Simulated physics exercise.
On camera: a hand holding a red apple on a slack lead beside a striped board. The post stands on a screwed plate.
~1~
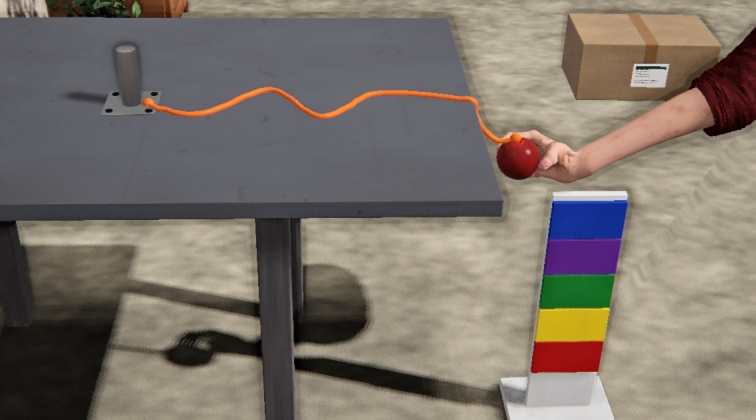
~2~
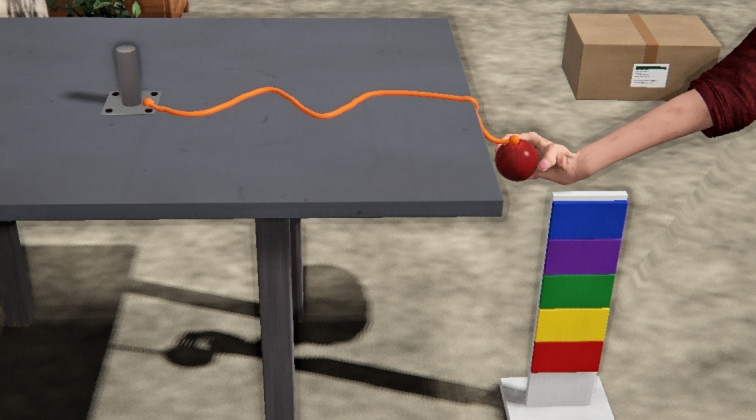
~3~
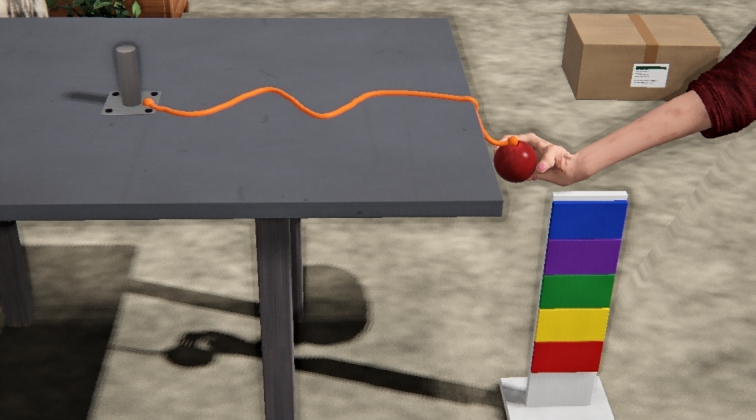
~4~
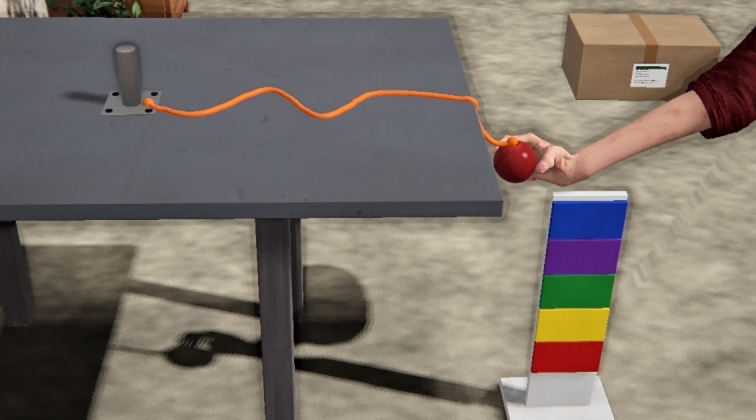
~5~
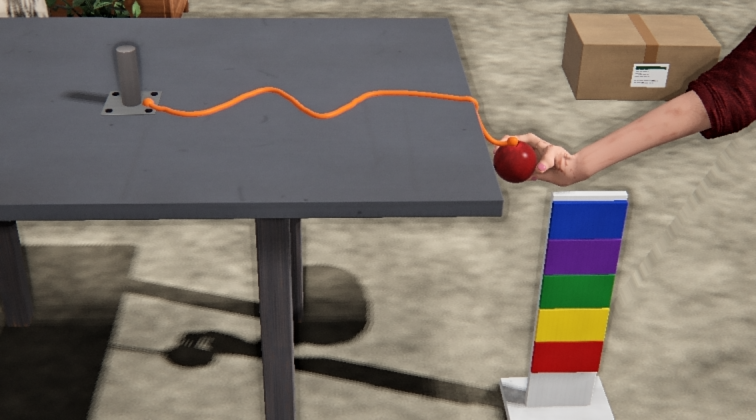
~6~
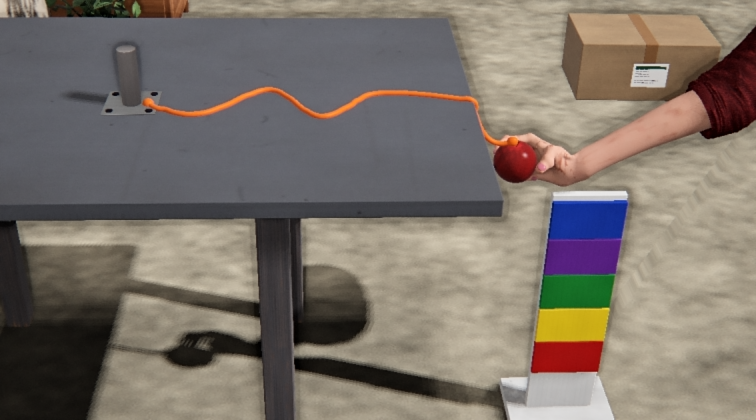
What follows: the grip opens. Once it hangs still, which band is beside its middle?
At purple.
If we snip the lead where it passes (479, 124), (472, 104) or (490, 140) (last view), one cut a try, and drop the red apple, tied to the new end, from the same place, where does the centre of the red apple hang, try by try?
The places are (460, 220), (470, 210) and (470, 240).
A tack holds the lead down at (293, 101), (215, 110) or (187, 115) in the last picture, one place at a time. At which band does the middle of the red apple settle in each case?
It would be blue; purple; purple.
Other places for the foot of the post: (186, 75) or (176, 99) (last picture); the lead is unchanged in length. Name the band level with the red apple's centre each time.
One after the other, green; green.
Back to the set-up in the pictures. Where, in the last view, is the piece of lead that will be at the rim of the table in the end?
Near (390, 93).
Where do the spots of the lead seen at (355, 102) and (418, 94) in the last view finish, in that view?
About (432, 102), and the other about (474, 132).
Soon after, apple near (473, 251); level with purple.
Then, apple near (461, 258); level with purple.
At rest, apple near (466, 259); level with purple. Its centre hangs level with the purple band.
